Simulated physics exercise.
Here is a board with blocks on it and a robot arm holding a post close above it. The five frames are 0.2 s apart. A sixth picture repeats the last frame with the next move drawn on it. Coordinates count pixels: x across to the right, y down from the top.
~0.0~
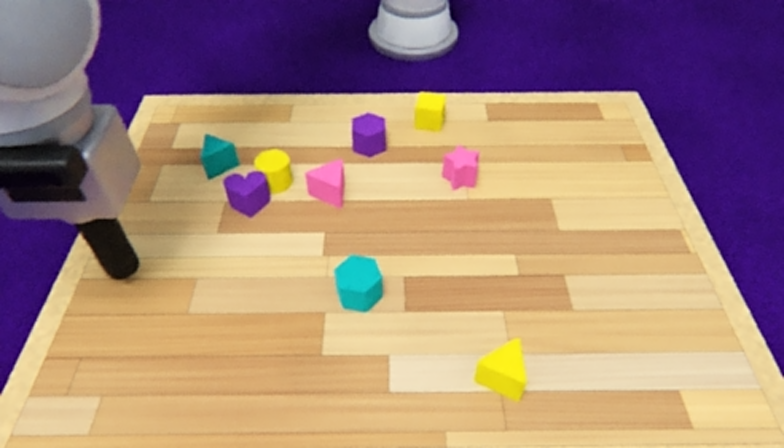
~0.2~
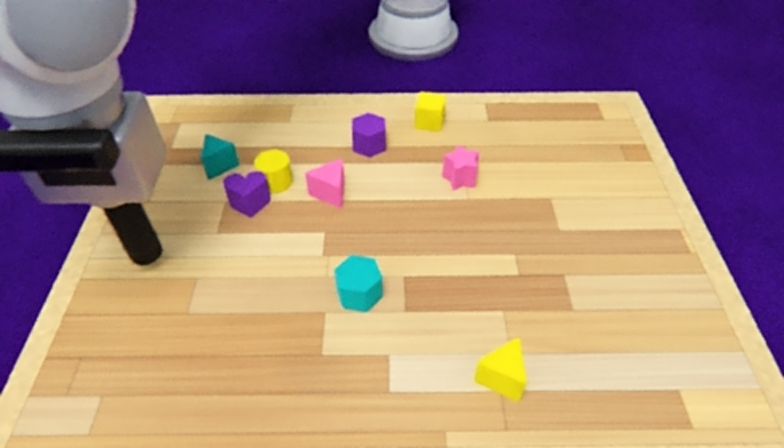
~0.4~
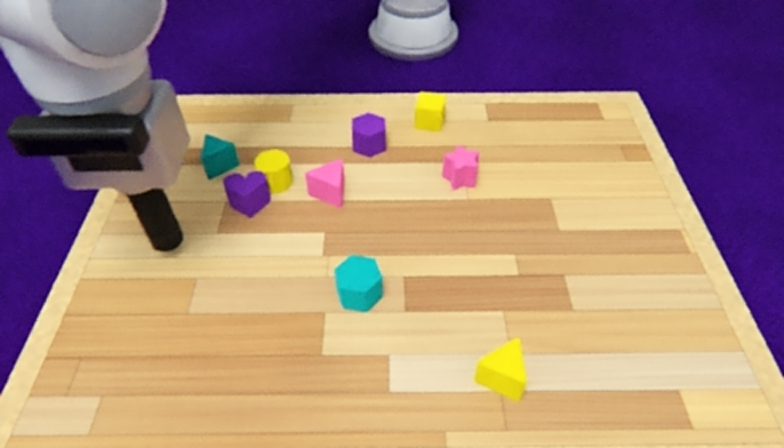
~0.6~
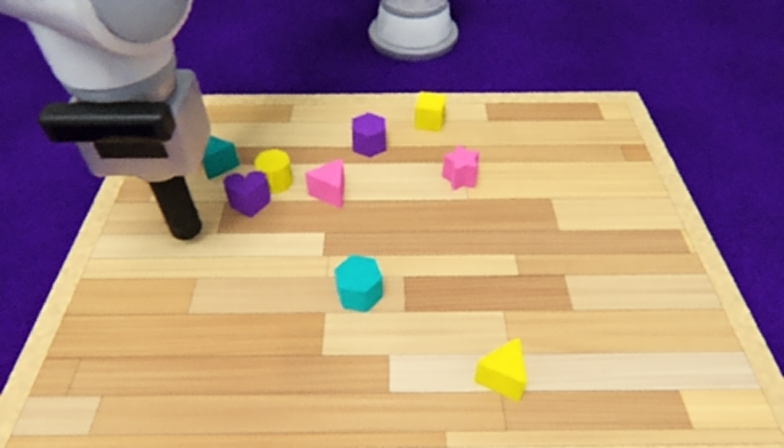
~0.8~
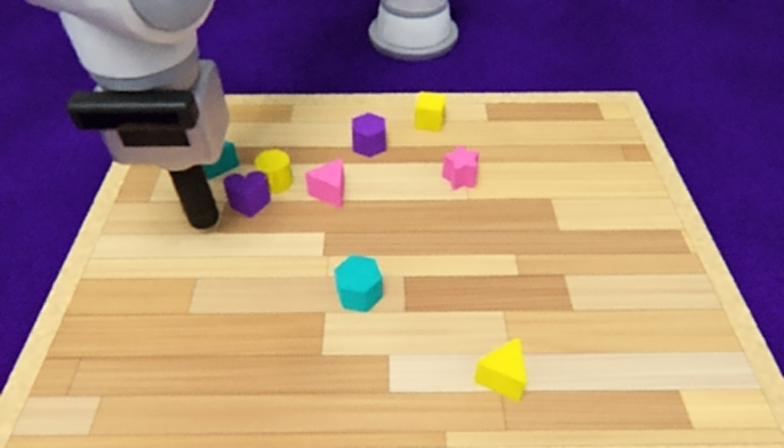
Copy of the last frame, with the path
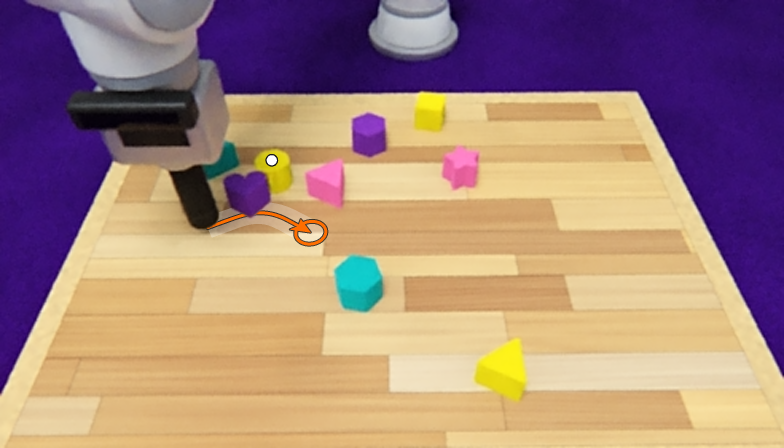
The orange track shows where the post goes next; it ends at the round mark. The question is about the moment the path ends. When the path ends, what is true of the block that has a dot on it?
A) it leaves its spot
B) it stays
Option A.
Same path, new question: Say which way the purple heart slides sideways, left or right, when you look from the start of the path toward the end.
The shift goes left.
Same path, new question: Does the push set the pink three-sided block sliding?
The answer is no.
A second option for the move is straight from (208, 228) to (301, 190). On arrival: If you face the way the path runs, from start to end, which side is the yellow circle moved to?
Sideways, to the left.
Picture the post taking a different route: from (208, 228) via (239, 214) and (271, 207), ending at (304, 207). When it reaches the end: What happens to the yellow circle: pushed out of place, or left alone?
It leaves its spot.
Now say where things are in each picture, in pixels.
The first frame shows post's lower end at (124, 268); purple heart at (245, 182); yellow circle at (272, 160); pink three-sided block at (328, 172).
The second frame shows post at (147, 254); blocks still.
The third frame shows post at (168, 241); blocks still.
The fourth frame shows post at (187, 230); blocks still.
The fifth frame shows post at (204, 219); purple heart at (245, 182); yellow circle at (272, 160); pink three-sided block at (328, 172).
Drawn move, from (208, 228) via (245, 215) and (281, 217), ending at (311, 233); the dot is on the yellow circle.
The first path, step by step. One third of the way, post at (243, 206); purple heart at (262, 176); yellow circle at (281, 153).
Two thirds of the way, post at (280, 209); purple heart at (283, 173), turned 20° anticlockwise; yellow circle at (285, 149).
At the end, post at (309, 224); purple heart at (283, 173), turned 20° anticlockwise; yellow circle at (285, 149); pink three-sided block still.
